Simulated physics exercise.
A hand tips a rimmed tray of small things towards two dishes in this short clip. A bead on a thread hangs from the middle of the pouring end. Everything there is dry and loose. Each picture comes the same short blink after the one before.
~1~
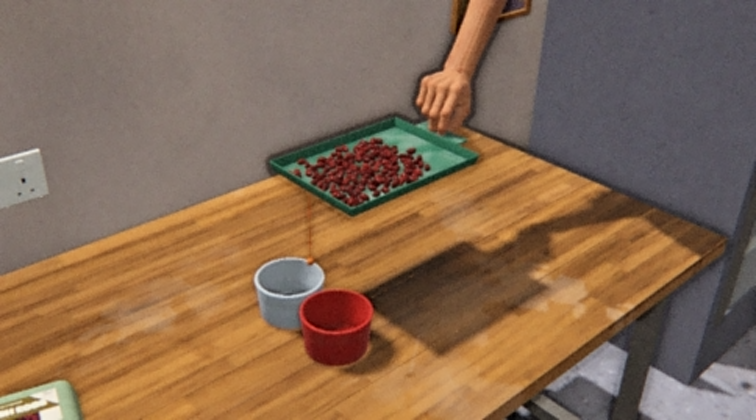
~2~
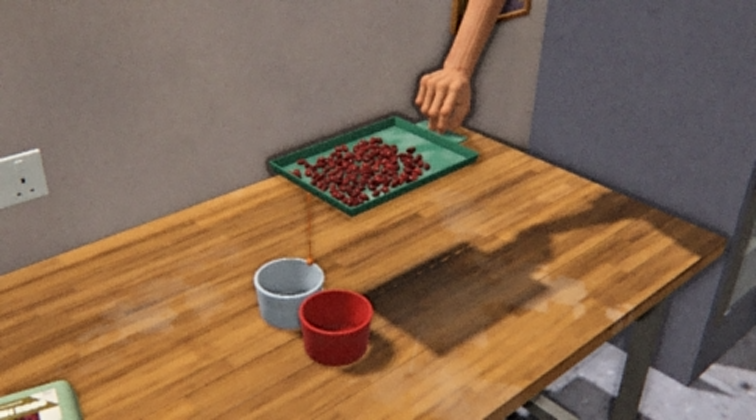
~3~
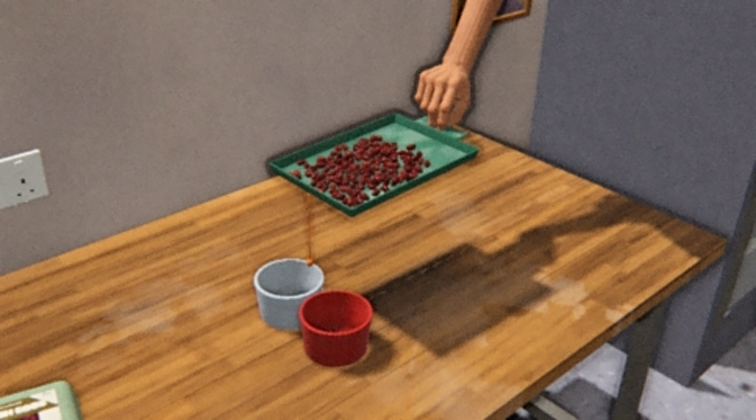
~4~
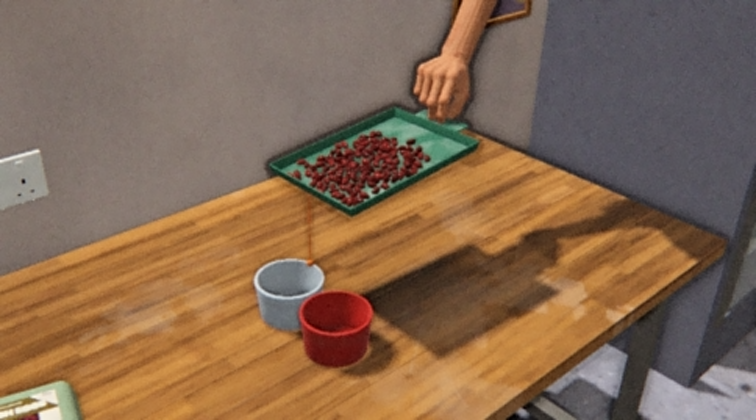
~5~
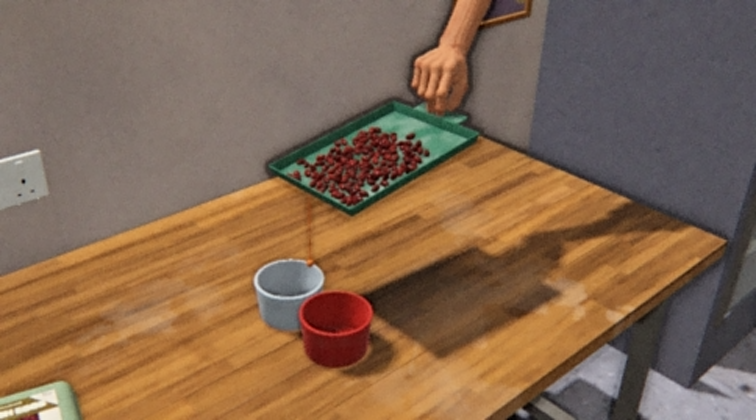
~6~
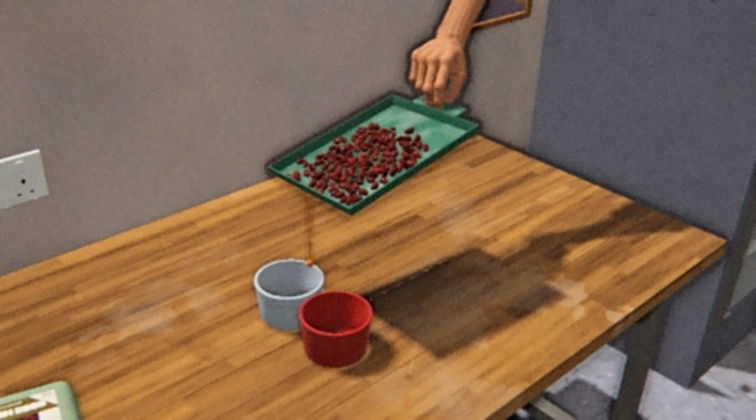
Hand slowly raising the handle end of a green tray of red kidney beans above a wooden table with two small dishes.
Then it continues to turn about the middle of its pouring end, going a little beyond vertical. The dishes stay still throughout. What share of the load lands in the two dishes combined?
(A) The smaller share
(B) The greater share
The answer is A.
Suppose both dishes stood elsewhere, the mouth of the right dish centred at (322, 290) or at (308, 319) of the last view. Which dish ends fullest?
In the first try it's the one on the left, and in the second it's the one on the left.
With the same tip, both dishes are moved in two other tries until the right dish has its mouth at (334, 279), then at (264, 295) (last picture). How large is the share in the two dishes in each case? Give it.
20 %, then 50 %.
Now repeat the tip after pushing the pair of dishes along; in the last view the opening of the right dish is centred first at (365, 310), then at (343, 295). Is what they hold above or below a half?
First try: A minority; second try: A minority.
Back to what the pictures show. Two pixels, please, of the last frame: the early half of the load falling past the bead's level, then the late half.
Earlier half at (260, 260), later half at (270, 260).
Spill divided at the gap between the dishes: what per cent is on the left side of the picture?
100 per cent, about.
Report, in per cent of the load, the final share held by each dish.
Left dish: Roughly 30 per cent; right dish: Roughly 0 per cent.
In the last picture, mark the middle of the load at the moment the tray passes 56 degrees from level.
The middle of the pieces lands at roughly (323, 150).
Soon, tray tipped steeply; nearly all on the tray; a stray few in the left dish; a stray few in the air.
A while on, tray tipped right over; about a quarter on the tray; a small part in the left dish; about a third outside both; about a quarter in the air.
Towards the end, tray tipped past a quarter turn; a stray few in the right dish; about a third in the left dish; about two thirds outside both.
Finally, tray tipped past a quarter turn; a stray few in the right dish; about a third in the left dish; about two thirds outside both.
